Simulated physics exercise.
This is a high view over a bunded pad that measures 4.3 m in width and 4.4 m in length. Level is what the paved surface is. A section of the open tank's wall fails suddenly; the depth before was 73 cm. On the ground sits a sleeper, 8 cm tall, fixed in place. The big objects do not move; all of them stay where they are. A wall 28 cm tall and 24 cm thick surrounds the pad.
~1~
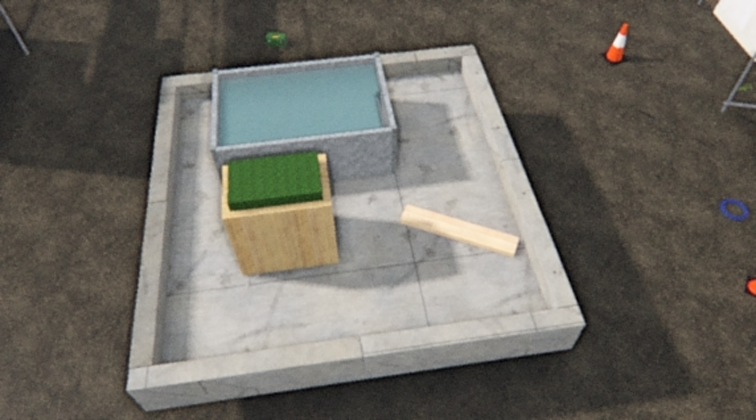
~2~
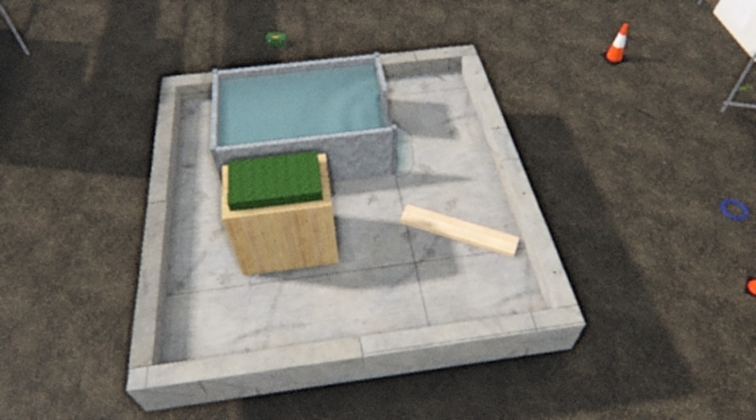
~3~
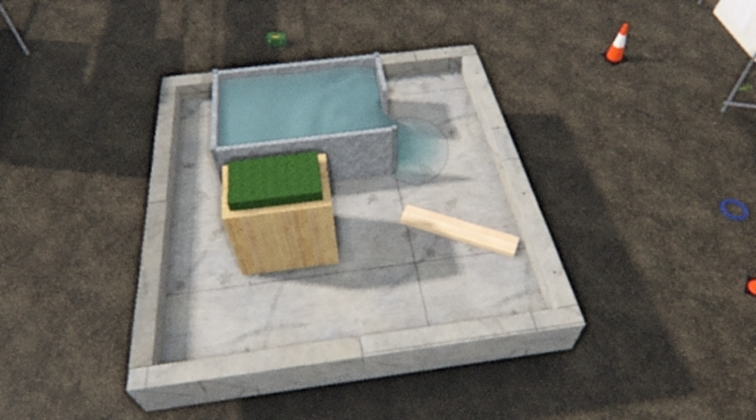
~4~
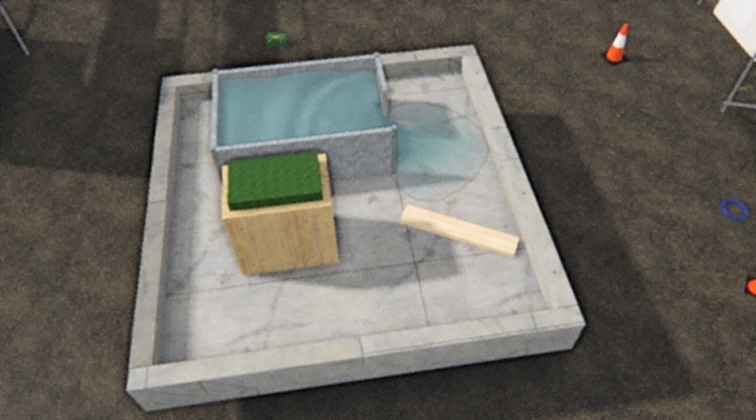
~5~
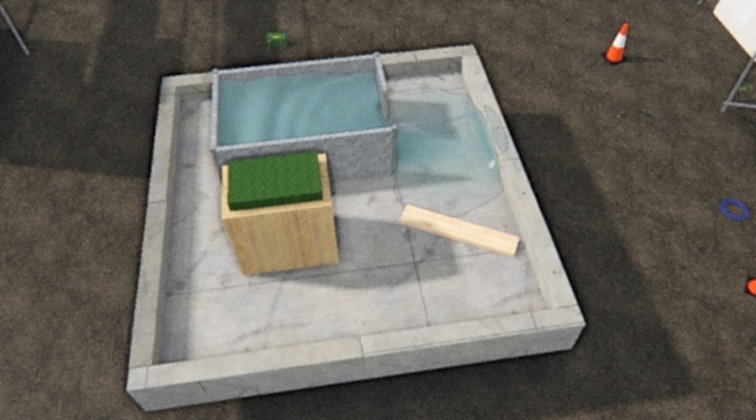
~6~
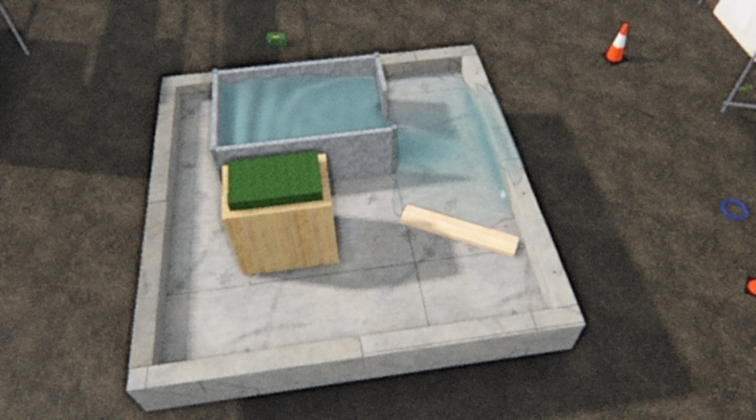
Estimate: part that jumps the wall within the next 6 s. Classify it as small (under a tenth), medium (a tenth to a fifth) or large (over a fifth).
Small.
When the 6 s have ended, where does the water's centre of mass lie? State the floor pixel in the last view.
The water's centre is around (325, 187).
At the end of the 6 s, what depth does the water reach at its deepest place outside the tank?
Roughly 21 cm.
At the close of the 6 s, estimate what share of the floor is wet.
Covered: Roughly 100 %.
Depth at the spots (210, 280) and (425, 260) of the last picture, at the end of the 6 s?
You'd measure 9 cm at the first place and 4 cm at the other.
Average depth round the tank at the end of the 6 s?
10 cm or so.
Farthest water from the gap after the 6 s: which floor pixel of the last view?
Point: Roughly (162, 374).
A moment later water covers 25 % of the floor and is deepest (41 cm) near (402, 157); 1 % is over the wall.
Soon after water covers 25 % of the floor and is deepest (38 cm) near (402, 157); 1 % is over the wall.
Next water covers 45 % of the floor and is deepest (34 cm) near (453, 74); 5 % is over the wall.
Later on water covers 70 % of the floor and is deepest (27 cm) near (184, 103); 6 % is over the wall.
At the end water covers 80 % of the floor and is deepest (21 cm) near (162, 374); 6 % is over the wall.
